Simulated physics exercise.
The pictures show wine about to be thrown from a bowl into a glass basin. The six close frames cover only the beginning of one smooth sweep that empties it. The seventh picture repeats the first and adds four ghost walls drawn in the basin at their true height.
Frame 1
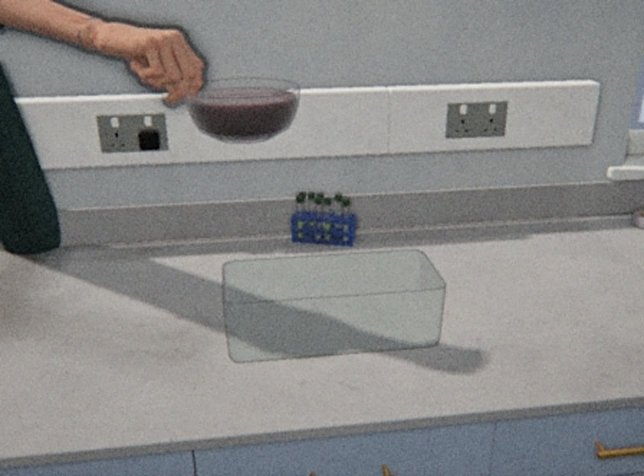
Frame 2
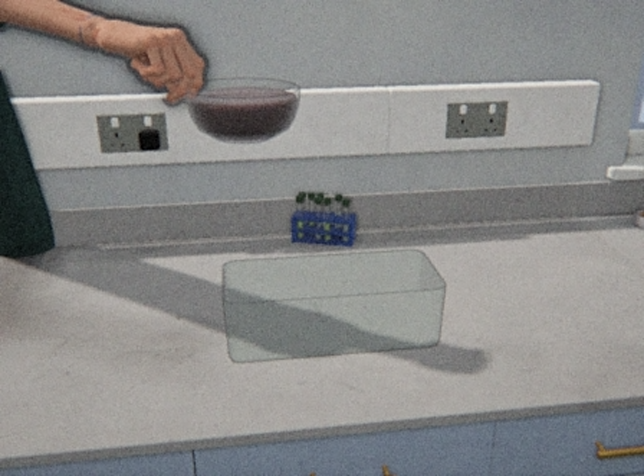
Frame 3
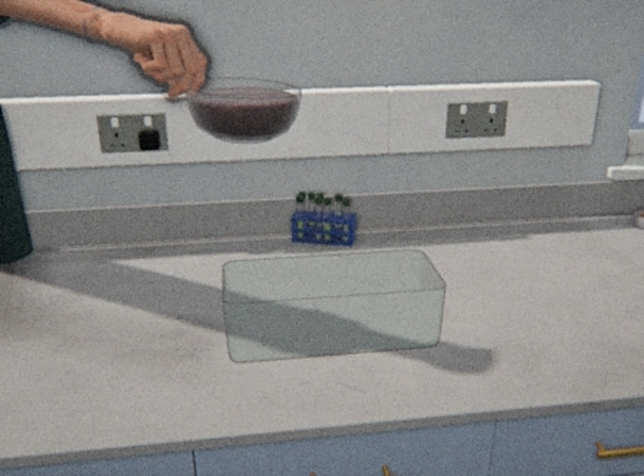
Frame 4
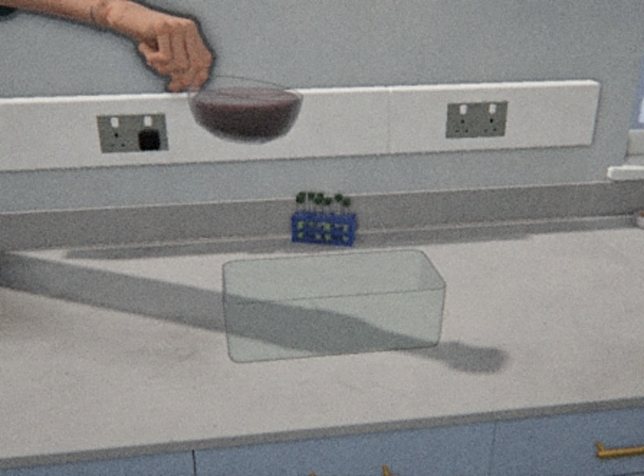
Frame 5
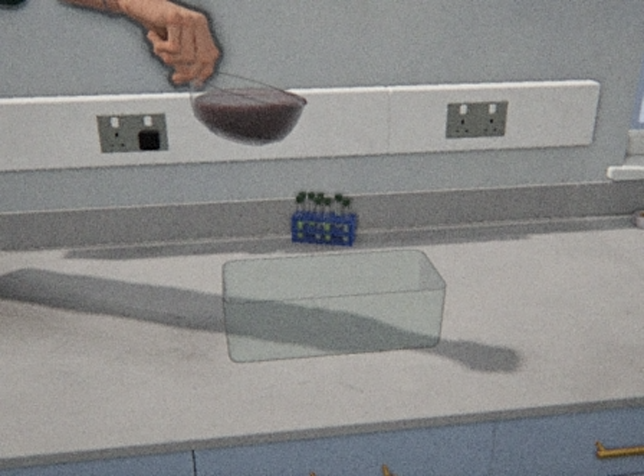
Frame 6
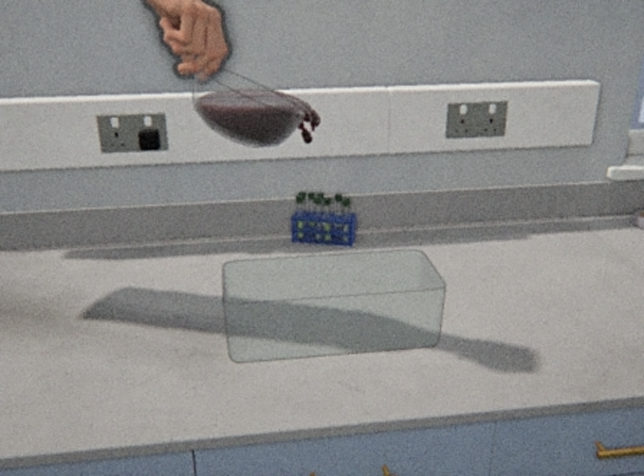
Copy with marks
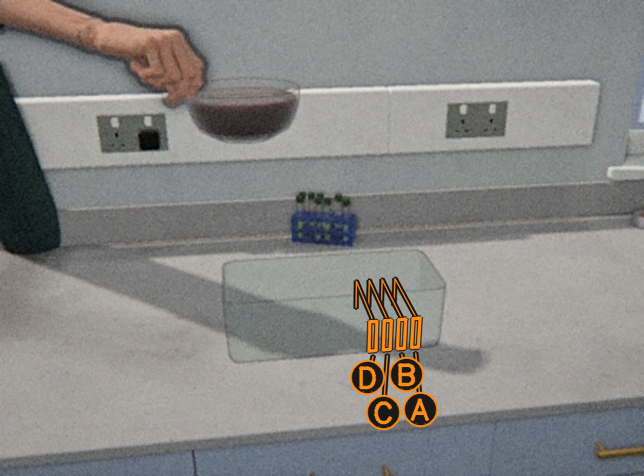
A hand tilts a glass bowl to the right until dark red wine spills over its lip.
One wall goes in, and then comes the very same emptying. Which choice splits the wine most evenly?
It is D.
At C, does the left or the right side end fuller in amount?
The left side.
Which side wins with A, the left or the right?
The left side.
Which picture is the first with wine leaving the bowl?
Picture 5.
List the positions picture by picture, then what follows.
Upright, lip at (298, 85); basin from (229, 360) to (439, 343); nothing has left yet.
Upright, lip at (298, 86); nothing has left yet.
Tipped about 4°, lip at (299, 89); nothing has left yet.
Tipped about 10°, lip at (301, 95); nothing has left yet.
Tipped about 17°, lip at (302, 102); wine is over the lip, down to (302, 102).
Tipped about 26°, lip at (303, 111); wine is over the lip, down to (306, 140).
On the marked copy, A at (415, 352); B at (401, 353); C at (387, 355); D at (373, 356).
If A is chosen, about 93 % ends left of the wall and 5 % right of it.
If B is chosen, about 94 % ends left of the wall and 3 % right of it; 3 % is lost outside.
If C is chosen, about 79 % ends left of the wall and 18 % right of it; 3 % is lost outside.
If D is chosen, about 51 % ends left of the wall and 47 % right of it.
